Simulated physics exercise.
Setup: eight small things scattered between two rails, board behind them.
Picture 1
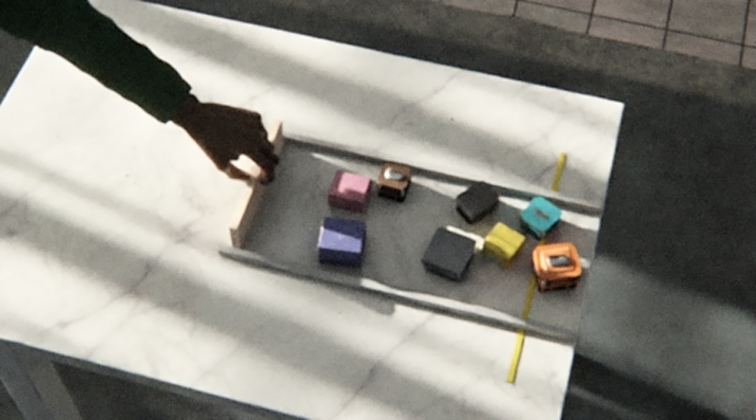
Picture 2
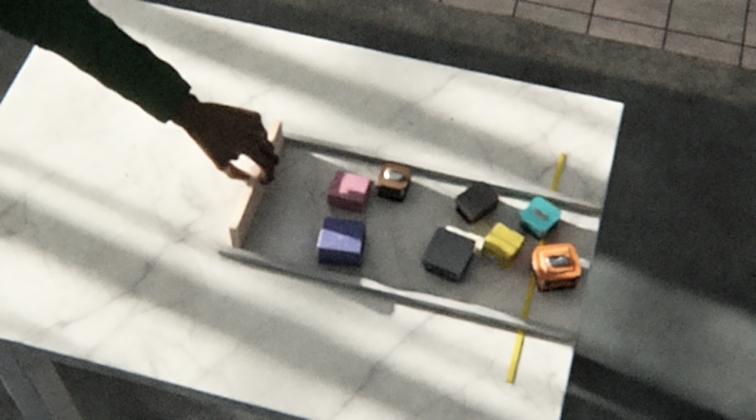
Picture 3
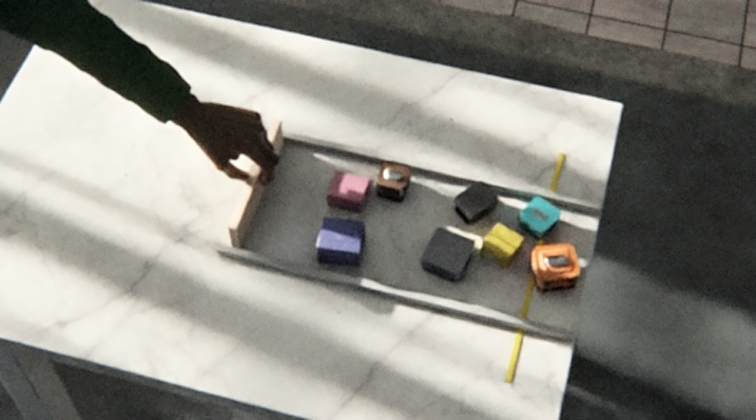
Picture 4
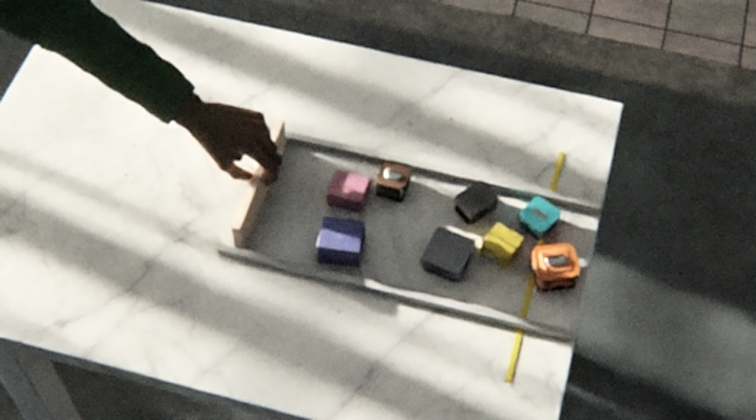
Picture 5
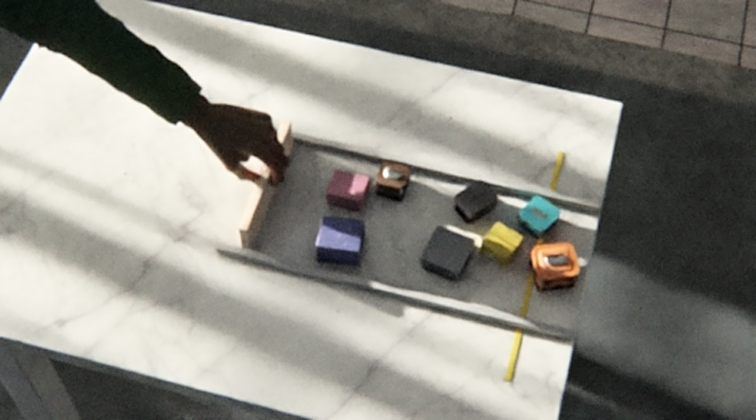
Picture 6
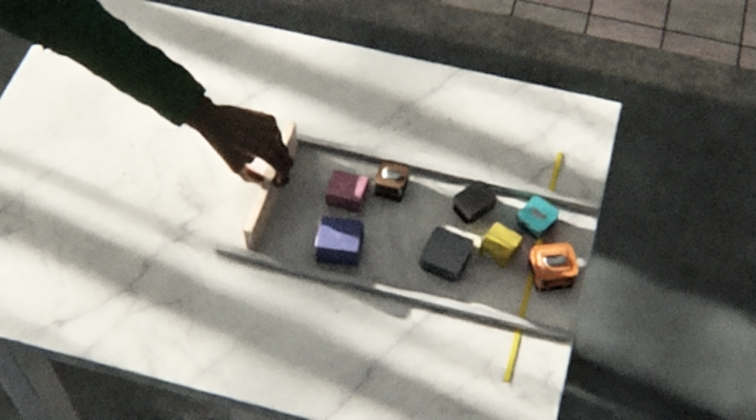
A hand held a wooden board upright between two rails on a marble table, then slid it slightly to the right, while the eight small colourful blocks and cases scattered beyond it stayed put.
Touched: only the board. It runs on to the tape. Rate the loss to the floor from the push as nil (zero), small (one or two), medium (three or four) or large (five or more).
The loss is medium.
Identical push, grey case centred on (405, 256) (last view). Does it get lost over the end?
Starting there, it drops down in the end.
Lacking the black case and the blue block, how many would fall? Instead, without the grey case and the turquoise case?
The first count is 2 and the second is 1.
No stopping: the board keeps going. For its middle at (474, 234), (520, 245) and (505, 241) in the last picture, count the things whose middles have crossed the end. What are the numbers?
The numbers past the end are 0, 3 and 1.
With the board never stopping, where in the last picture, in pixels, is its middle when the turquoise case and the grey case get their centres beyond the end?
Roughly (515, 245); roughly (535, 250).
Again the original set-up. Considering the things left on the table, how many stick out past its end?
2.
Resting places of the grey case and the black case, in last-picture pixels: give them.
Going in order, first (586, 276) and next (589, 222).
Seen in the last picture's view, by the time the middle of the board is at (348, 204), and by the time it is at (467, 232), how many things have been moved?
3 and 8.
Early on, none off yet; orange case at rest near (553, 267); turquoise case at rest near (538, 219); yellow box at rest near (500, 246).
A while later, none off yet; orange case at rest near (556, 267); turquoise case at rest near (538, 219); yellow box travelled a little near (517, 244).
Further along, none off yet; orange case leaning a little near (593, 279); turquoise case travelled about its own width near (579, 216); yellow box travelled well along near (573, 245).
Finally, the number that fall off is three or four; lost, yellow box, turquoise case and orange case.
